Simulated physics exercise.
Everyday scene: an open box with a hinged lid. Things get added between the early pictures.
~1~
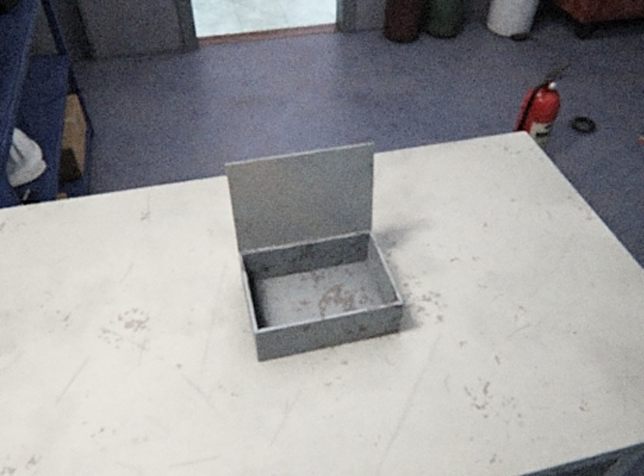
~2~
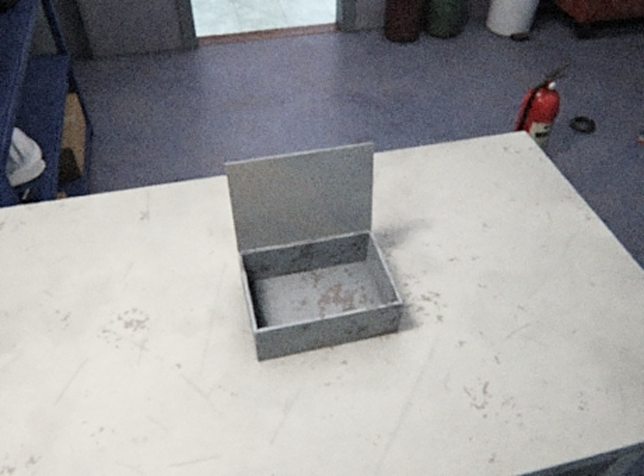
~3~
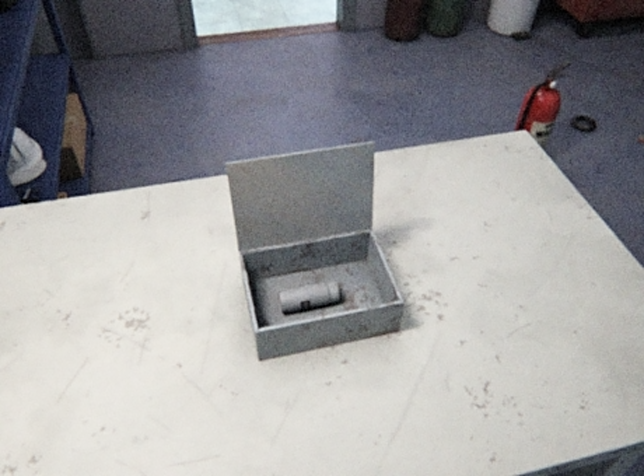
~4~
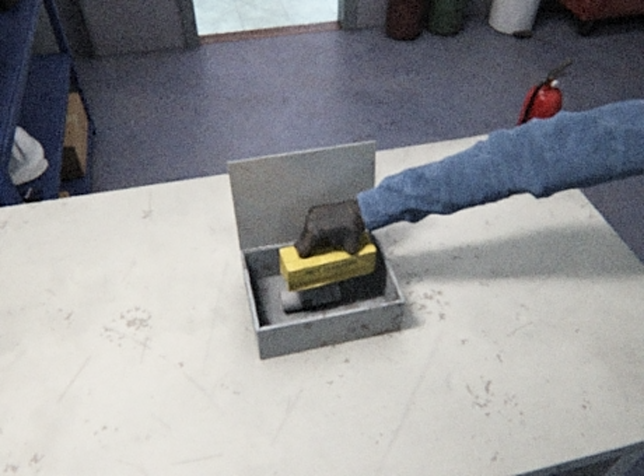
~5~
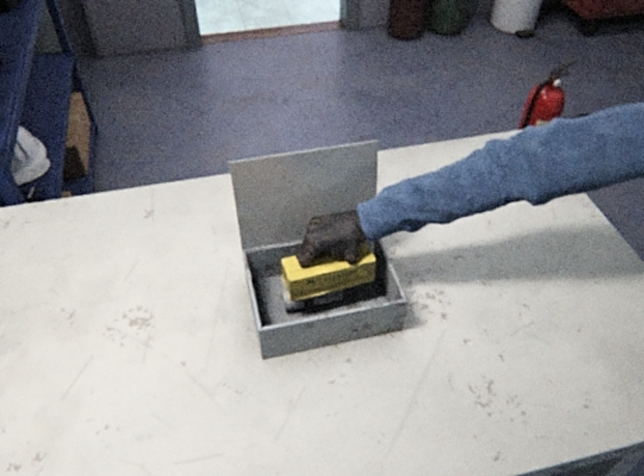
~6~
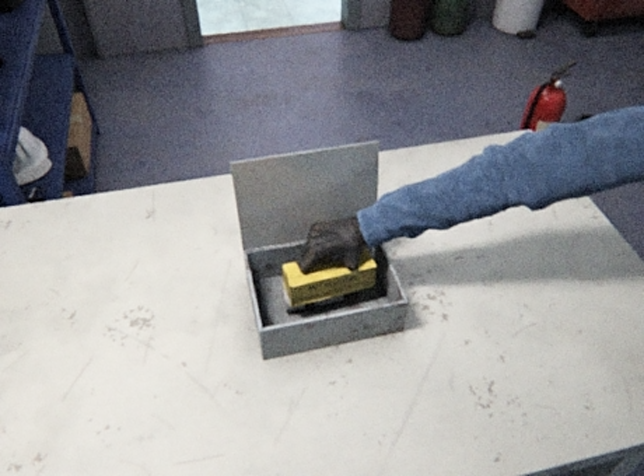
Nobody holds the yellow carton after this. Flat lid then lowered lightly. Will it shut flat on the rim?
My guess: The lid reaches the rim.
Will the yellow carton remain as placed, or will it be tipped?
Once everything settles, the yellow carton ends up at a slant.
Then, 0.60 s after the last picture, yellow carton on its side near (335, 312).
Then, 1.40 s after the last picture, lid 72° above the rim; yellow carton on its side near (335, 312).
Then, 1.80 s after the last picture, lid 40° above the rim; yellow carton on its side near (335, 312).
Then, 2.10 s after the last picture, lid 9° above the rim; yellow carton on its side near (335, 312).
At rest, lid shut; tipped over in the box, yellow carton; grey shaker in place. Seen from the same camera at the end, yellow carton near (335, 312).
